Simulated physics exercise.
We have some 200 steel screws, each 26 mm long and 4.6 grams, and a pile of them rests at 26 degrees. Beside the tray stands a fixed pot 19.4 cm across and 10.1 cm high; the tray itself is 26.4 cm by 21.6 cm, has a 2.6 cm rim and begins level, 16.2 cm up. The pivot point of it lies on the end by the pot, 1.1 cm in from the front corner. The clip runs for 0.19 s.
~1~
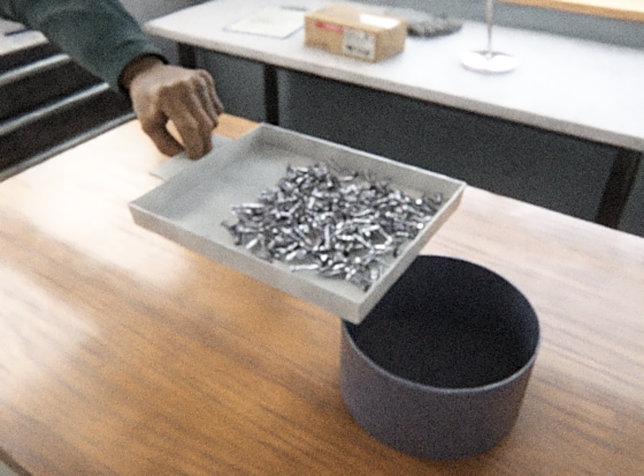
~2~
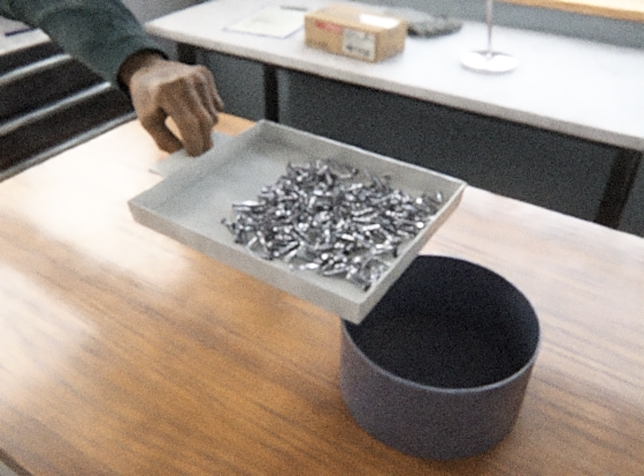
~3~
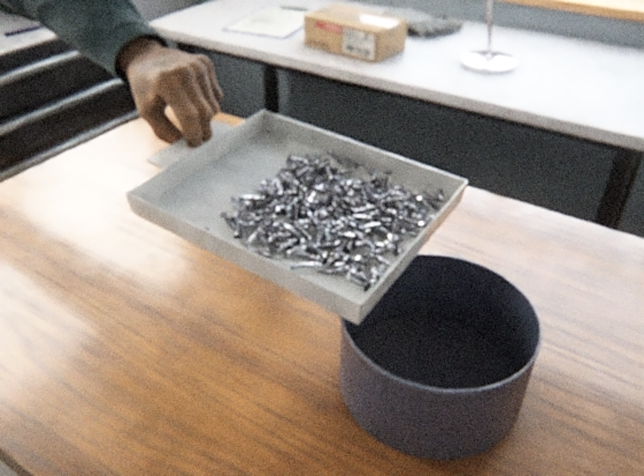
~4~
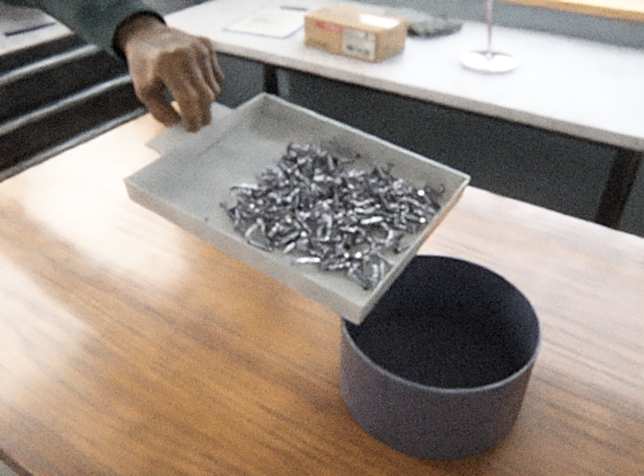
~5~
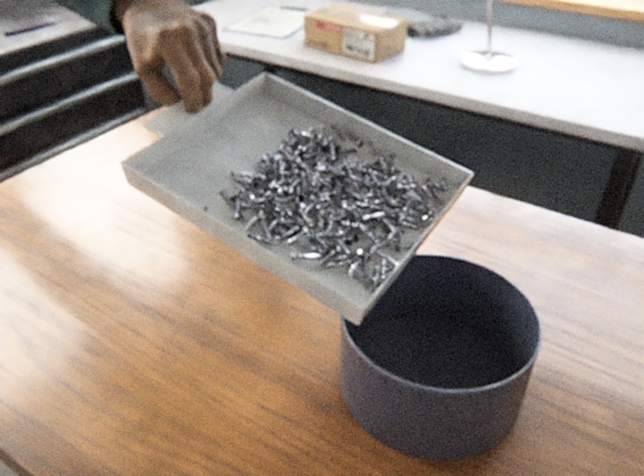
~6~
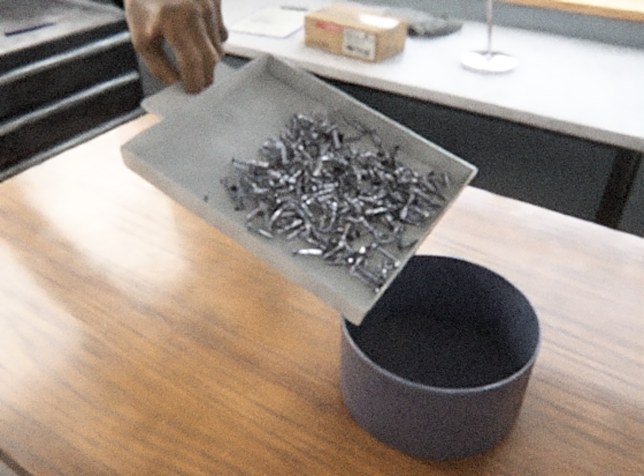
A dark-skinned hand in a dark green sleeve, at upper left, lifts the near-level handle end of a shallow grey tray slowly, then faster, tilting it down toward the right while the heap of small silvery metal screws keeps its place on it. Below the tray's lower corner, a round, dark, empty pot stands on a glossy brown wooden table. The still camera looks down from above in a room with a pale bench behind, holding a cardboard box and a white-based stand.
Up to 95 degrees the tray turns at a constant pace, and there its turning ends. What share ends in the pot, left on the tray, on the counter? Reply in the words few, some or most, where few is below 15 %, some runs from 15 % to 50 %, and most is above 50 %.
Shares - pot: Some; tray: Few; counter: Most.
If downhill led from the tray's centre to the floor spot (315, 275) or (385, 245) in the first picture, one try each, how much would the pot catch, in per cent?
Near 0 and 85 percent, in that order.
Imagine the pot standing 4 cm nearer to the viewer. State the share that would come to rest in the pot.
75 per cent.
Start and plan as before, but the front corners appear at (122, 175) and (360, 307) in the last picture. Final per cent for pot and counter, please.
Pot: 0, counter: 100.
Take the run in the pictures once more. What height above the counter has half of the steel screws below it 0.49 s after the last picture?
I'd put it near 20 cm.
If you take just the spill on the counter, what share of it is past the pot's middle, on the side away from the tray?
Near 90 in a hundred.
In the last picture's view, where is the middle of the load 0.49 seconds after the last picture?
Approximately (429, 288) in the last view.
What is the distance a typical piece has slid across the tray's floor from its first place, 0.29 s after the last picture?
Displacement on the tray: Roughly 5 cm.
Then, 0.29 s after the last picture, tilt 56 degrees; the tray holds 100 %, the pot 0 %.
Then, 0.49 s after the last picture, tilt 82 degrees; the tray holds 85 %, the pot 0 %.
Then, 0.80 s after the last picture, tilt 95 degrees; the tray holds 10 %, the pot 25 %.
In the end, pot 30 %, tray 0 %, counter 70 %.
